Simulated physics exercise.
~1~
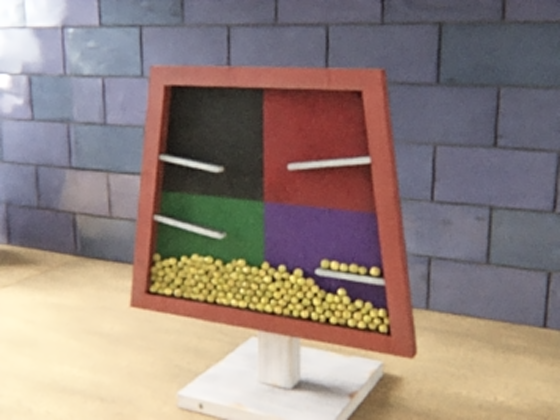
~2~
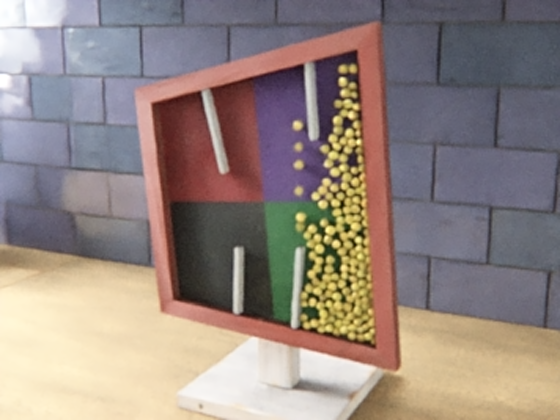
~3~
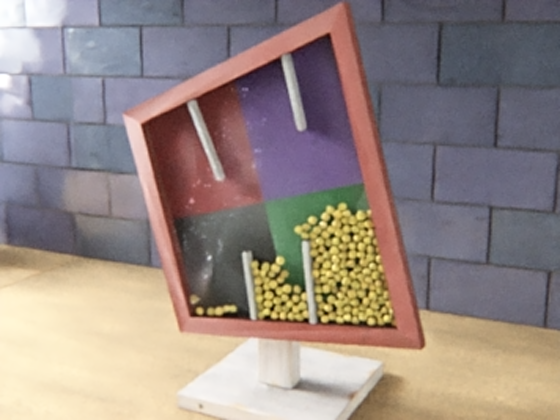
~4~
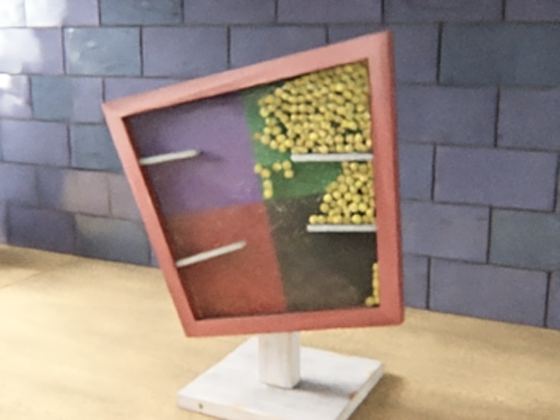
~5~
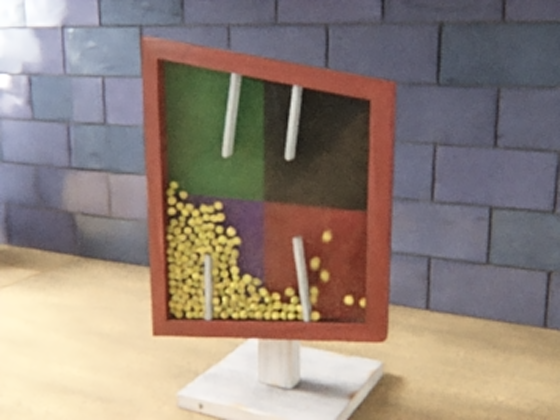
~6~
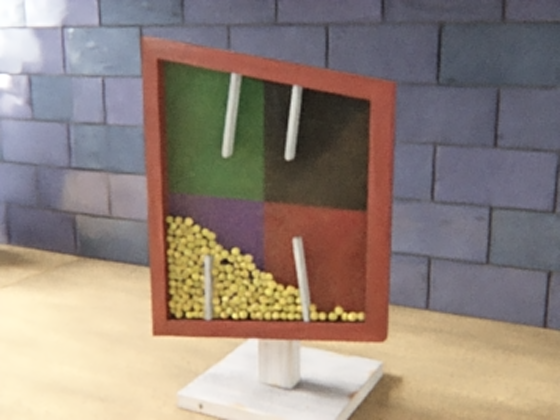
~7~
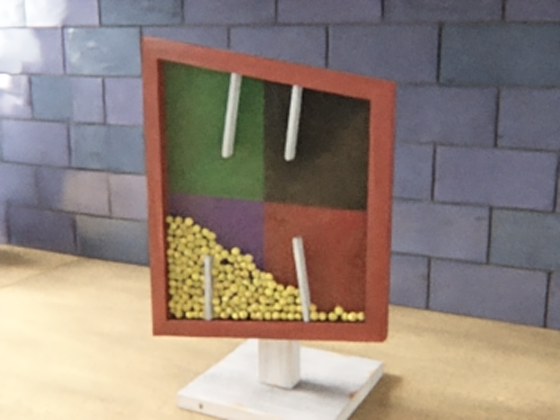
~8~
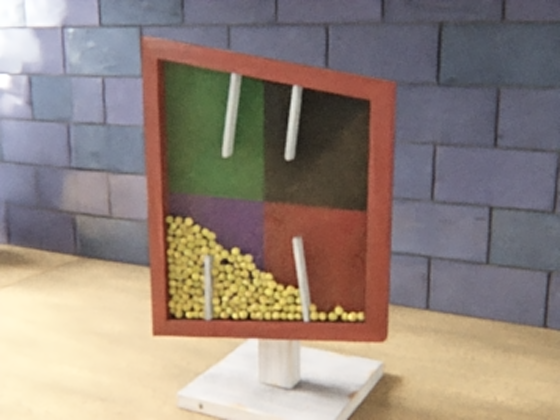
In this clip, a red-framed upright box of small yellow beans turns anticlockwise on a white stand, pausing partway, as the beans tumble past pale ledges; it stops three-quarters round, with most beans sloping across the purple quarter at lower left and some in the red.
